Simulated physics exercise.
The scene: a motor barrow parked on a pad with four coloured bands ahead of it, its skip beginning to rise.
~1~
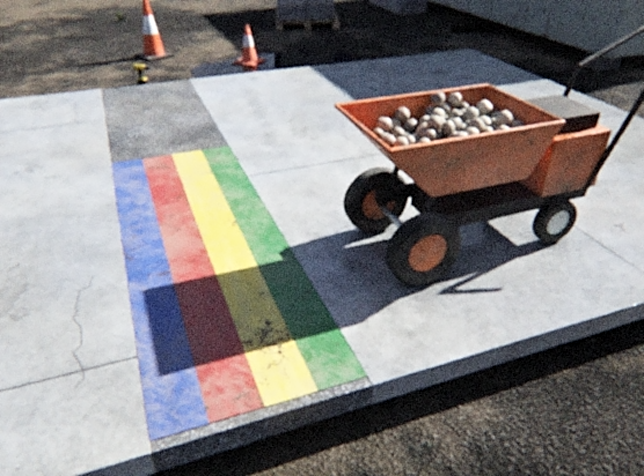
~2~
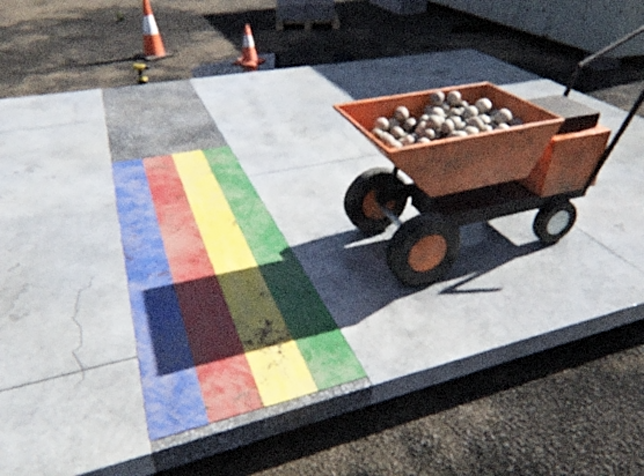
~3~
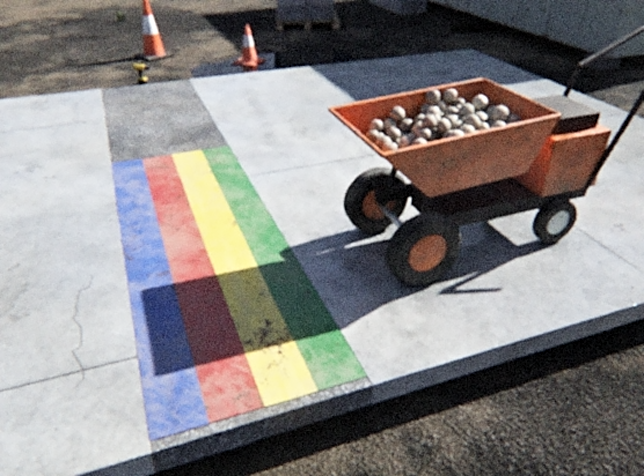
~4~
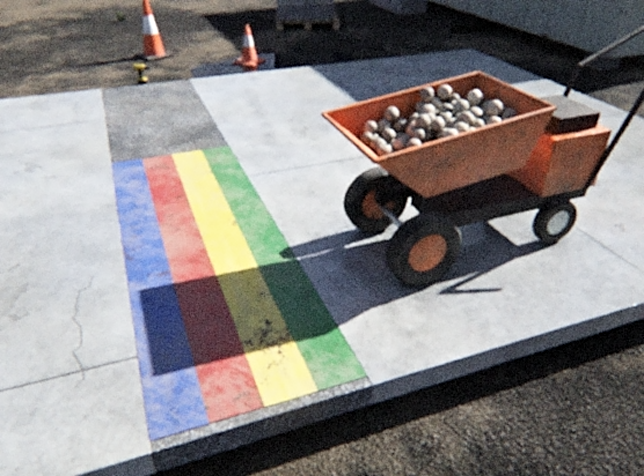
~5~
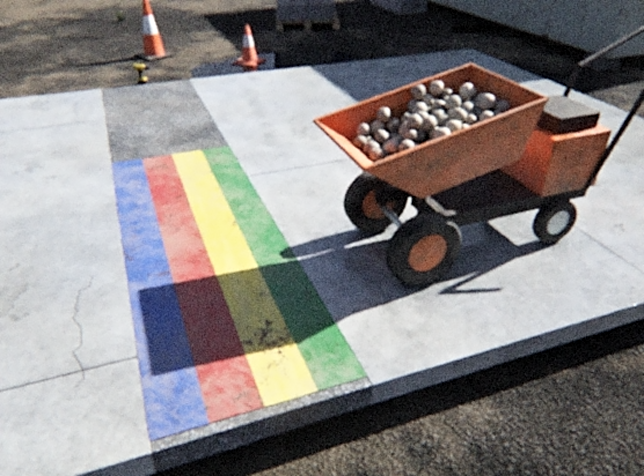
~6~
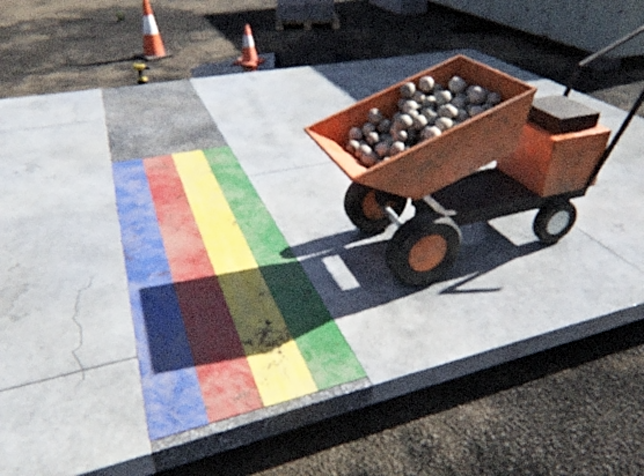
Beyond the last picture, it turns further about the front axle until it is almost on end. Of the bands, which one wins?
The yellow band wins.
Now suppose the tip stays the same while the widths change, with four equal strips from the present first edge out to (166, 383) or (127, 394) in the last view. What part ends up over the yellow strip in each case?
Respectively 30 and 30 percent.
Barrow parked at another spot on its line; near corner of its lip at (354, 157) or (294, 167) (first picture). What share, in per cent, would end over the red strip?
About 30 % and about 20 %.
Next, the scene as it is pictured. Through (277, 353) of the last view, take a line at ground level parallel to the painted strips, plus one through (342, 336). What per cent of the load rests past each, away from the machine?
That's 40 in a hundred for the first and 70 in a hundred for the second.
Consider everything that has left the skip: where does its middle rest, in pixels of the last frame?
The centre comes to rest near (241, 285).
Just after the last frame, skip tipped steeply; every one in the skip.
A moment on, skip tipped right over; roughly two thirds in the skip; about a tenth over the green strip; roughly a quarter over the yellow strip; just a few over the red strip.
Further on, skip tipped right over; roughly a quarter in the skip; roughly a quarter over the green strip; roughly a third over the yellow strip; roughly a quarter over the red strip; about a tenth over the blue strip; just a few off the paint.
When it is over, skip tipped right over; roughly a quarter in the skip; roughly a quarter over the green strip; roughly a third over the yellow strip; roughly a quarter over the red strip; about a tenth over the blue strip; just a few off the paint.
